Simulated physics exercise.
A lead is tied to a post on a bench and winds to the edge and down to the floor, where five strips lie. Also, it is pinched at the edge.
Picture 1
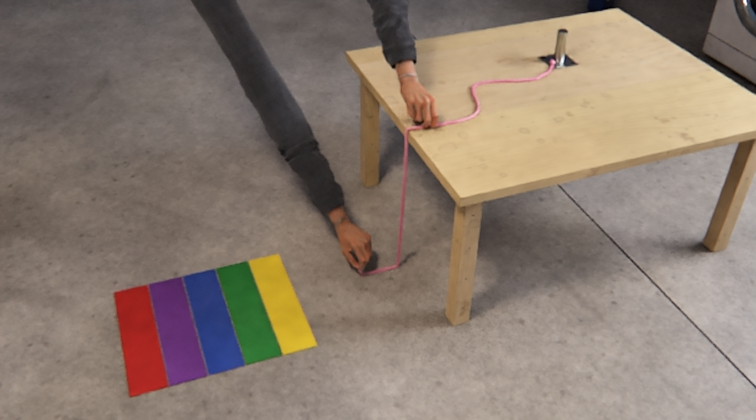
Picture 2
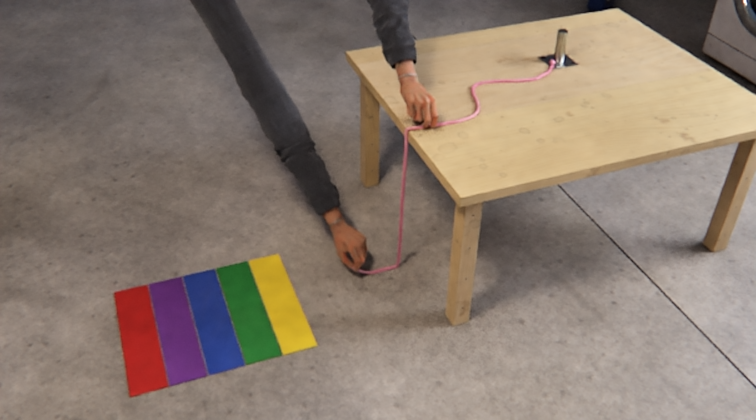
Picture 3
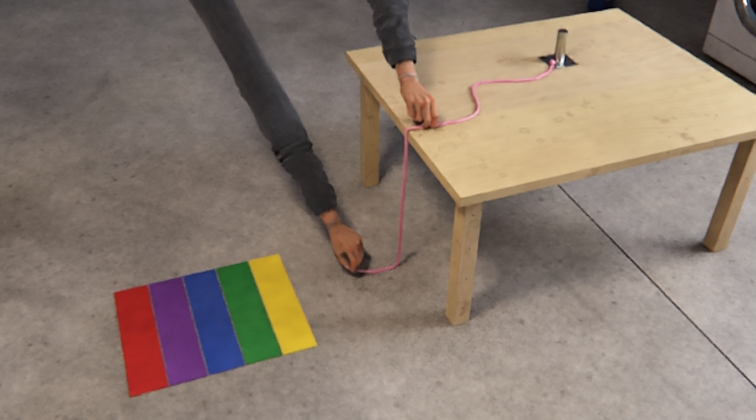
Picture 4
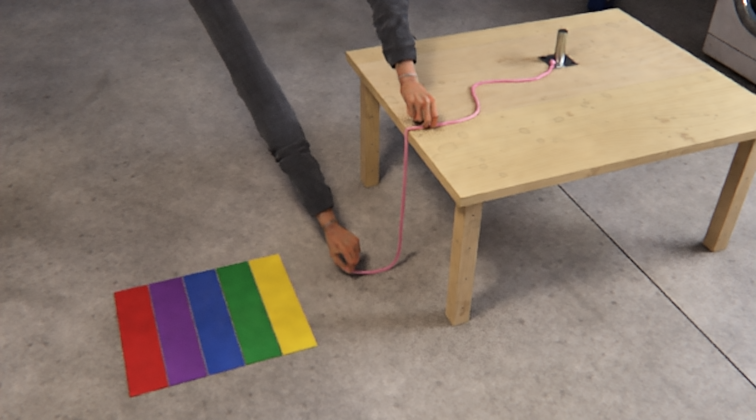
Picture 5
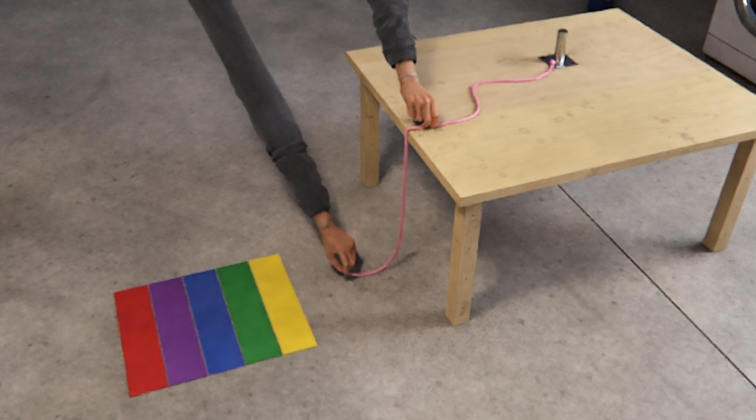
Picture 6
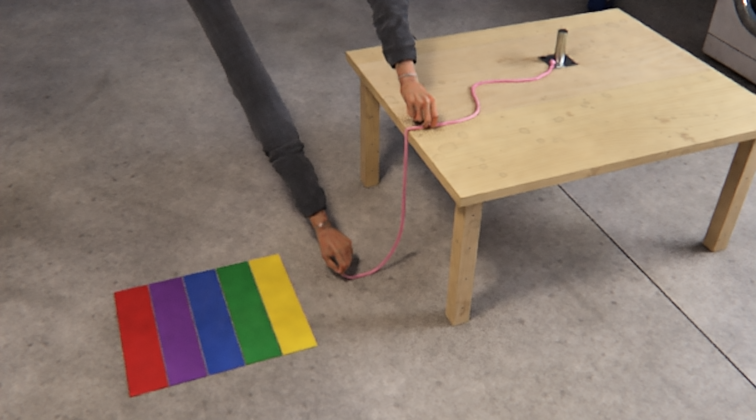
At first, one hand pins a pink cord at the edge of a wooden table while the other holds its end on the floor, right of five coloured strips. The lower hand then slides the end slightly left toward the yellow strip, and the hanging cord bows a little as the upper hand stays still.
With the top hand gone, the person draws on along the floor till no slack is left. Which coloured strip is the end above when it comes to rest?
The blue one.
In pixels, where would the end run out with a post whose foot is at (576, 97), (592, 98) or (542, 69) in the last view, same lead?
Going by the last picture, roughly (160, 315), (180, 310) and (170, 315).
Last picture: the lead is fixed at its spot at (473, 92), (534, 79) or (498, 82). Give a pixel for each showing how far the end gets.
(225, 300), (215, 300), (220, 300).
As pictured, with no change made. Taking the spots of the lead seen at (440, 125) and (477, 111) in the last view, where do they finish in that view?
End positions: About (390, 127) and about (430, 107).
Soon after, end near (265, 290); over yellow.
Then, end near (227, 299); over green.
At full stretch, end near (204, 305); over blue. The end stops over the blue strip.
